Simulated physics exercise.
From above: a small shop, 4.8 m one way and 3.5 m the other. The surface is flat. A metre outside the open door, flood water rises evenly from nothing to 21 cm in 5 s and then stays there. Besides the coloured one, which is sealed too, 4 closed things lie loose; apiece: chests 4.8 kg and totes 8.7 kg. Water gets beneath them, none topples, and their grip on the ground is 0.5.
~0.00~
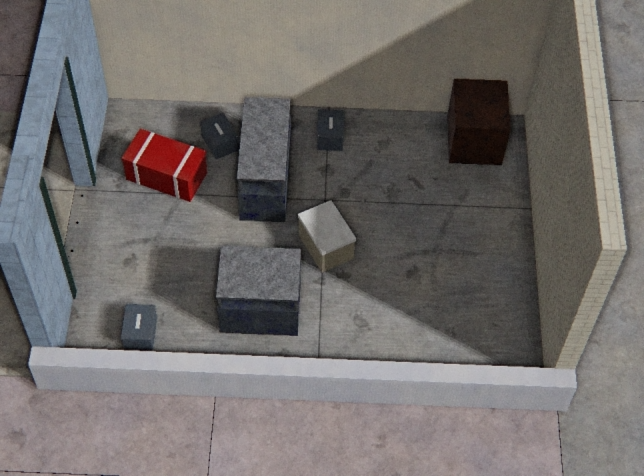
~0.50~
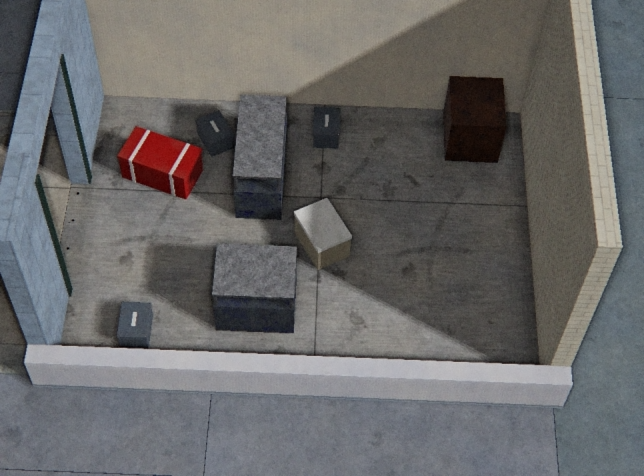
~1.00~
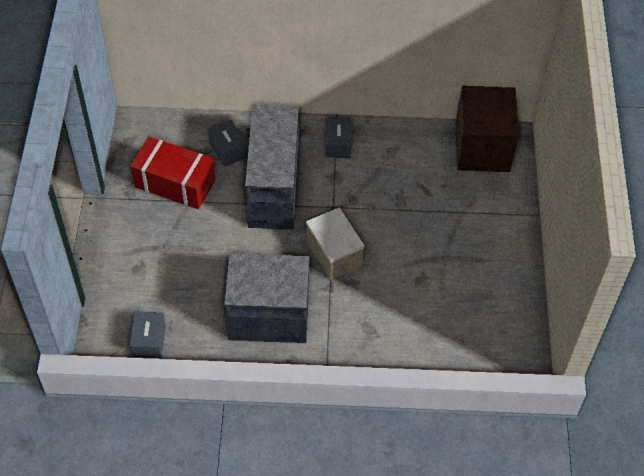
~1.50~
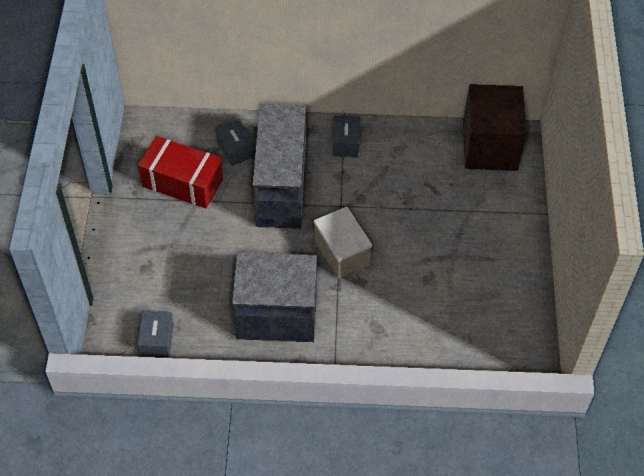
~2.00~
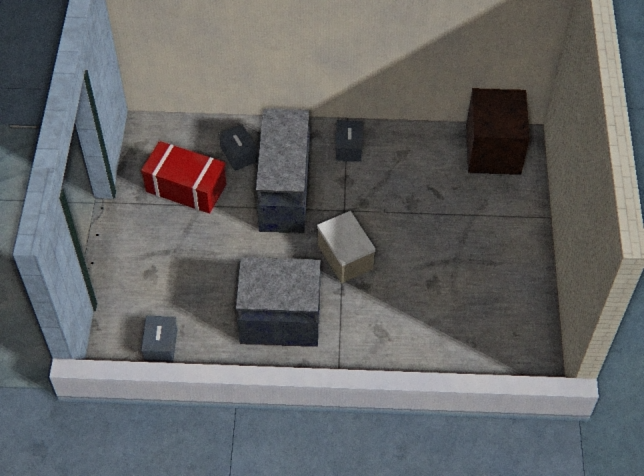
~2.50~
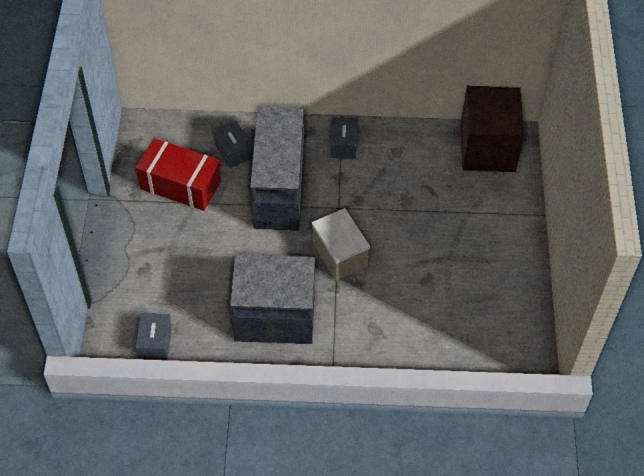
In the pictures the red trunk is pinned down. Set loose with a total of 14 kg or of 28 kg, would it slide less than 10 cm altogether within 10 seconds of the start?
For it, neither weight holds it.
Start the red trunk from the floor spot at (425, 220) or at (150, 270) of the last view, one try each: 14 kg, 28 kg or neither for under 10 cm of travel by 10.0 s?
In turn: It takes the larger; neither is enough.
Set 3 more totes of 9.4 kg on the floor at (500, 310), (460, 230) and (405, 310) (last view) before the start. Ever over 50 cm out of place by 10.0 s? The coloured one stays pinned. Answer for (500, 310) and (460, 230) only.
In turn: Less, past it.
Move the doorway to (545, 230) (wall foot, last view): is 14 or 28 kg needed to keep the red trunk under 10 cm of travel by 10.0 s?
In that case only the larger load is enough.
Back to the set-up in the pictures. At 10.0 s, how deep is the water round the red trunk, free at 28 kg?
About 8 cm.
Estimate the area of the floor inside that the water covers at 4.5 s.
About 4.0 m2.
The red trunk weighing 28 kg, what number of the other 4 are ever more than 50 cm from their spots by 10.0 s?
That makes 2.
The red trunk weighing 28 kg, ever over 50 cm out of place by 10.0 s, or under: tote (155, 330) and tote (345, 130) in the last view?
In turn: Less, under.
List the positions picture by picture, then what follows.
The first picture shows the red trunk at (164, 155) rests on the ground; 0.0 m2 under water; 0 of 5 have shifted.
The second picture shows the red trunk at (159, 152), on the bottom; water covers 0.0 m2; 0 of 5 have shifted.
The third picture shows the red trunk at (172, 162) rests on the ground; 0.0 m2 under water; 0 of 5 have shifted.
The fourth picture shows the red trunk at (180, 161) rests on the ground; 0.0 m2 under water; 0 of 5 have shifted.
The fifth picture shows the red trunk at (183, 167) rests on the ground; 0.0 m2 under water; 0 of 5 have shifted.
The sixth picture shows the red trunk at (177, 164) rests on the ground; 0.3 m2 under water; 0 of 5 have shifted.
After 3.5 s the red trunk would be 0 cm from its start with 14 kg and 0 cm from its start with 28 kg; 0 cm of water round it then.
After 4.5 s the red trunk would be 7 cm from its start with 14 kg and 0 cm from its start with 28 kg; 3 cm of water round it then.
After 7.0 s the red trunk would be 67 cm from its start with 14 kg and 30 cm from its start with 28 kg; 5 cm of water round it then.
After 10.0 s the red trunk would be 13 cm from its start with 14 kg and 43 cm from its start with 28 kg; 8 cm of water round it then.
